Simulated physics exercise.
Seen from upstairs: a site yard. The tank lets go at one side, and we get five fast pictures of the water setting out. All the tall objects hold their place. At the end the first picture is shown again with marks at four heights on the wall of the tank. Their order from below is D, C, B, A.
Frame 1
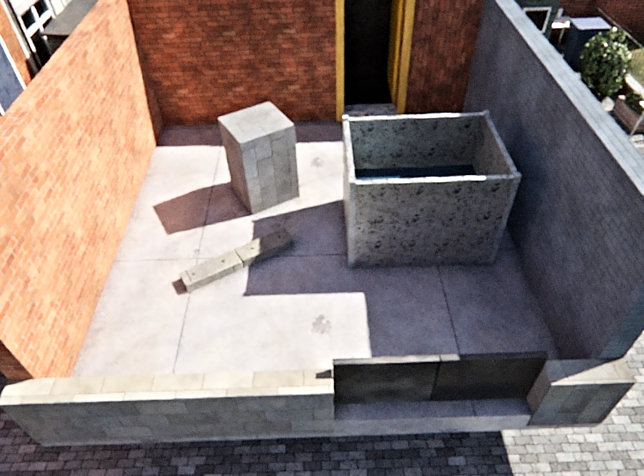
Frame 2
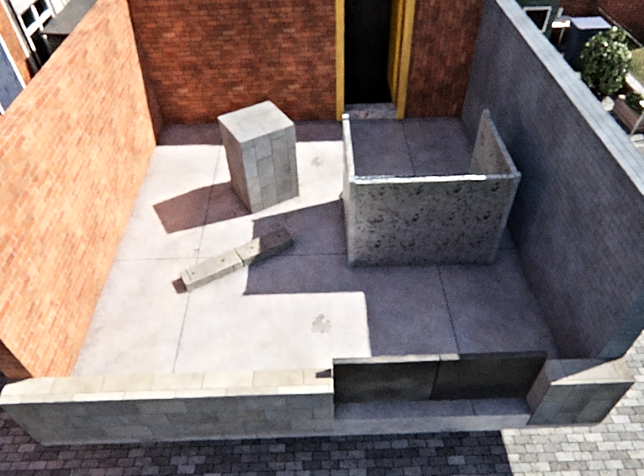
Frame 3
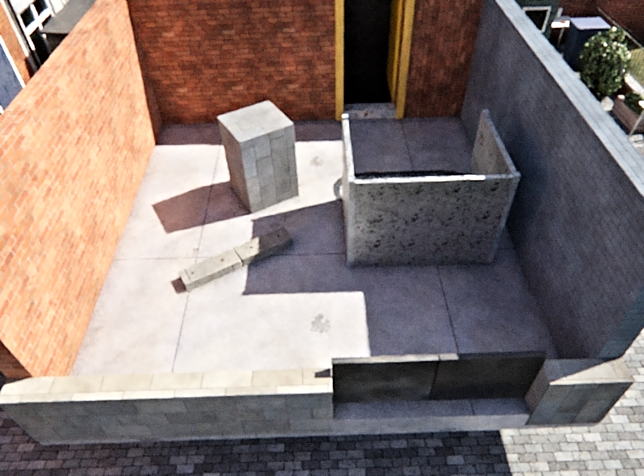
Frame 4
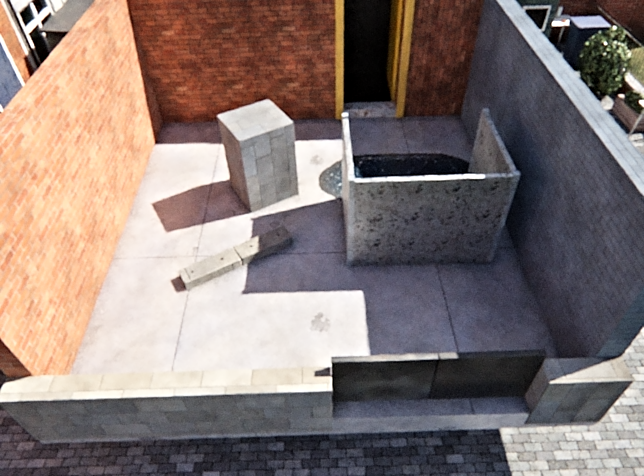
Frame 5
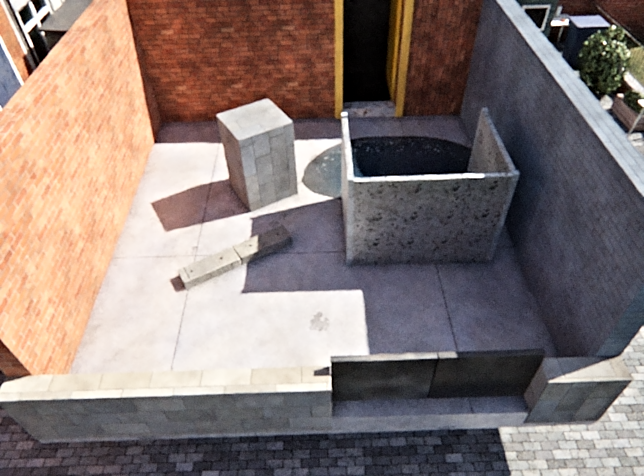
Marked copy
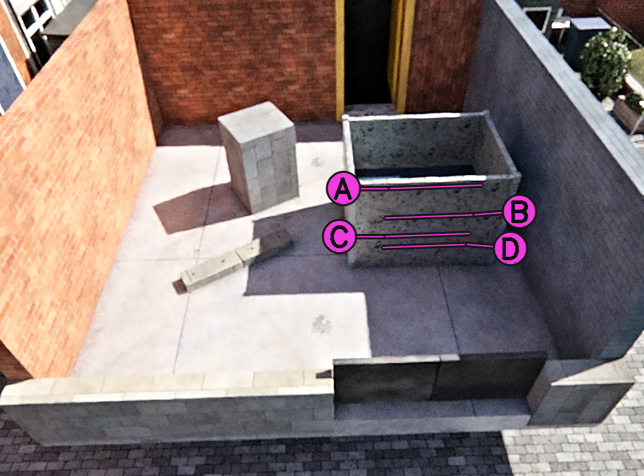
Water sat in a concrete tank in a walled yard until the tank's back side was suddenly gone, then a dark puddle widened behind the front wall and crept out leftward across the paving.
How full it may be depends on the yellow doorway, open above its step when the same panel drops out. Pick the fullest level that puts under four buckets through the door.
Take D.
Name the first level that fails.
That would be C.
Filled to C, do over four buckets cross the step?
Yes, that goes wrong.
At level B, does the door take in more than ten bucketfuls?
Yes, clearly.
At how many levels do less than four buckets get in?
One of them.
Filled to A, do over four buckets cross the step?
Yes, it does.
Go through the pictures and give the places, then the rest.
Water in the tank at rest, its middle at (417, 195); foot of the yellow doorway at (370, 120); shut gate at (438, 362), in the first picture.
Water covers 2 % of the ground, its front hidden from here, in the second picture.
Water covers 5 % of the ground, its front hidden from here, in the third picture.
Water covers 9 % of the ground, its front hidden from here, in the fourth picture.
In the fifth picture, 14 % of the ground under water, visible out to (315, 172).
In magenta, A at (434, 186); B at (429, 216); C at (426, 235); D at (424, 245); from the bottom up D, C, B, A.
If A is chosen, dozens of bucketfuls pour in.
If B is chosen, dozens of bucketfuls pour in.
If C is chosen, about 8 bucketfuls get in.
If D is chosen, a bucket or two gets in.
